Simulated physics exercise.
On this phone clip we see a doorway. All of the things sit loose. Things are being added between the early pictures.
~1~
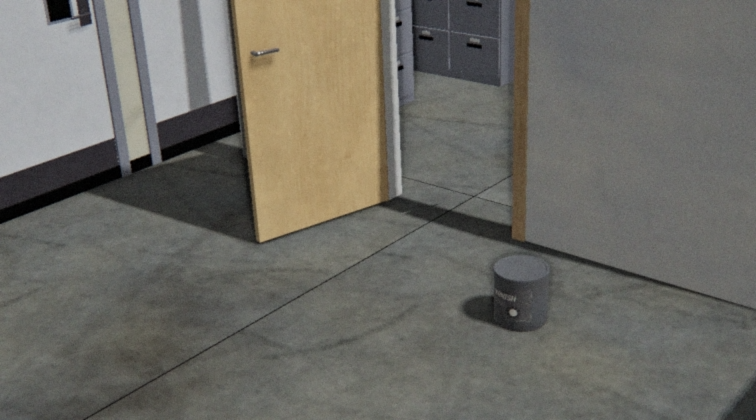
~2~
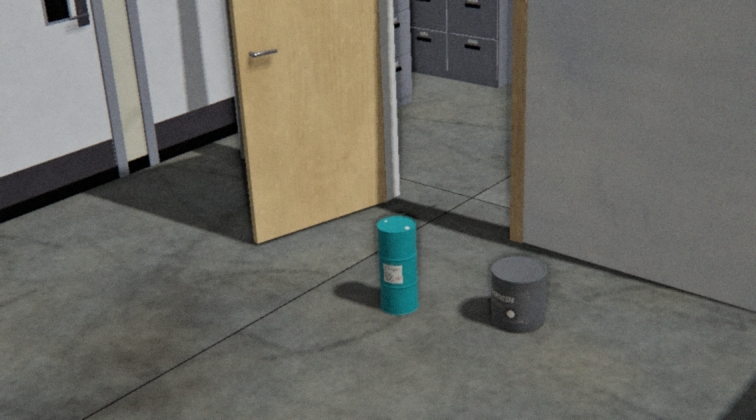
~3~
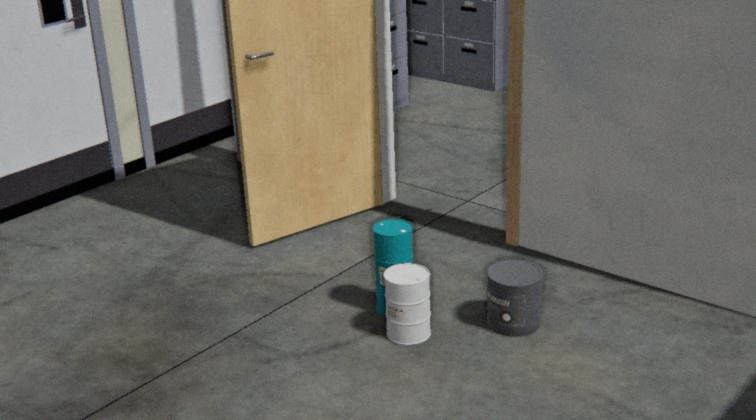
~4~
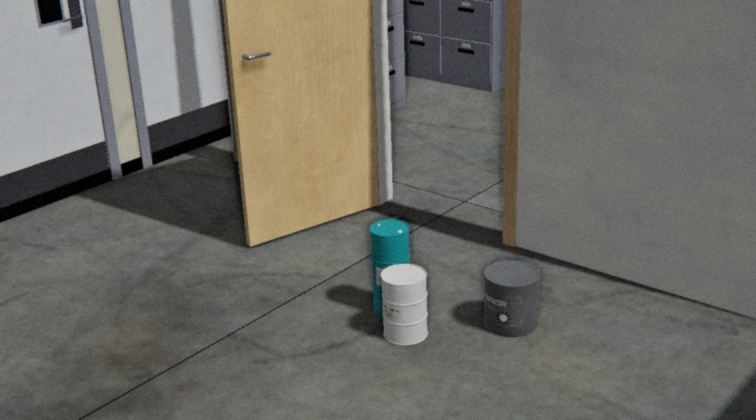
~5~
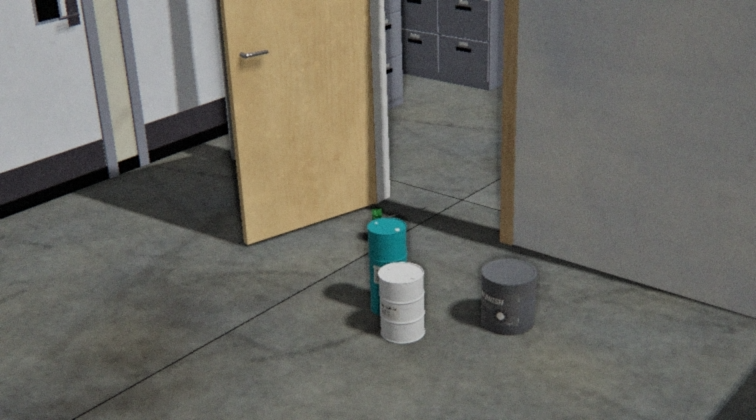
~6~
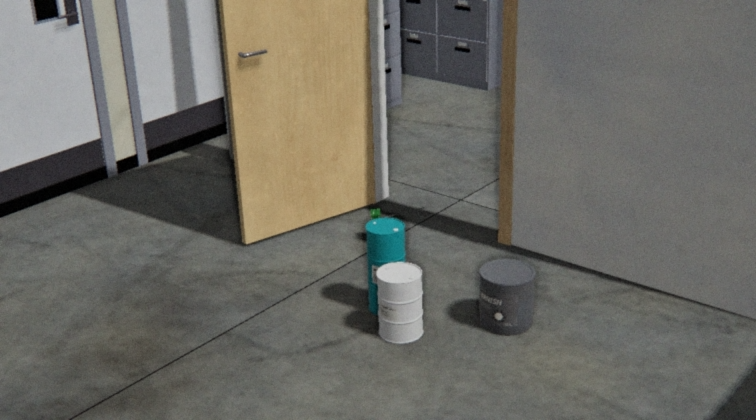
A pale wooden door stands wide open and still in a grey-floored room, seen from above, with dark drawers beyond the doorway and a grey pail on the floor at right. A turquoise canister appears left of the pail, then a white canister in front of it, and later something small and green behind. The objects stay still while the camera drifts slightly.
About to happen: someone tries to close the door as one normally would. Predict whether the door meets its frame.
It meets the frame.
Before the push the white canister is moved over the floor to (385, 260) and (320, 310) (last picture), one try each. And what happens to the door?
In the first case it jams; in the second case it closes.
Then, 0.70 s past the last view, door at 69°.
Then, 1.10 s past the last view, door at 33°; green carton displaced well along near (408, 224).
Then, 1.30 s past the last view, door at 15°; green carton displaced well along near (435, 215).
Then, 1.60 s past the last view, door at 0°; green carton rocked 33° from its first pose near (469, 204).
Finally, door at 0°; down or leaning hard on the floor, green carton; the other 3 still in place. Final places as the last picture's camera would see them, green carton near (475, 208).
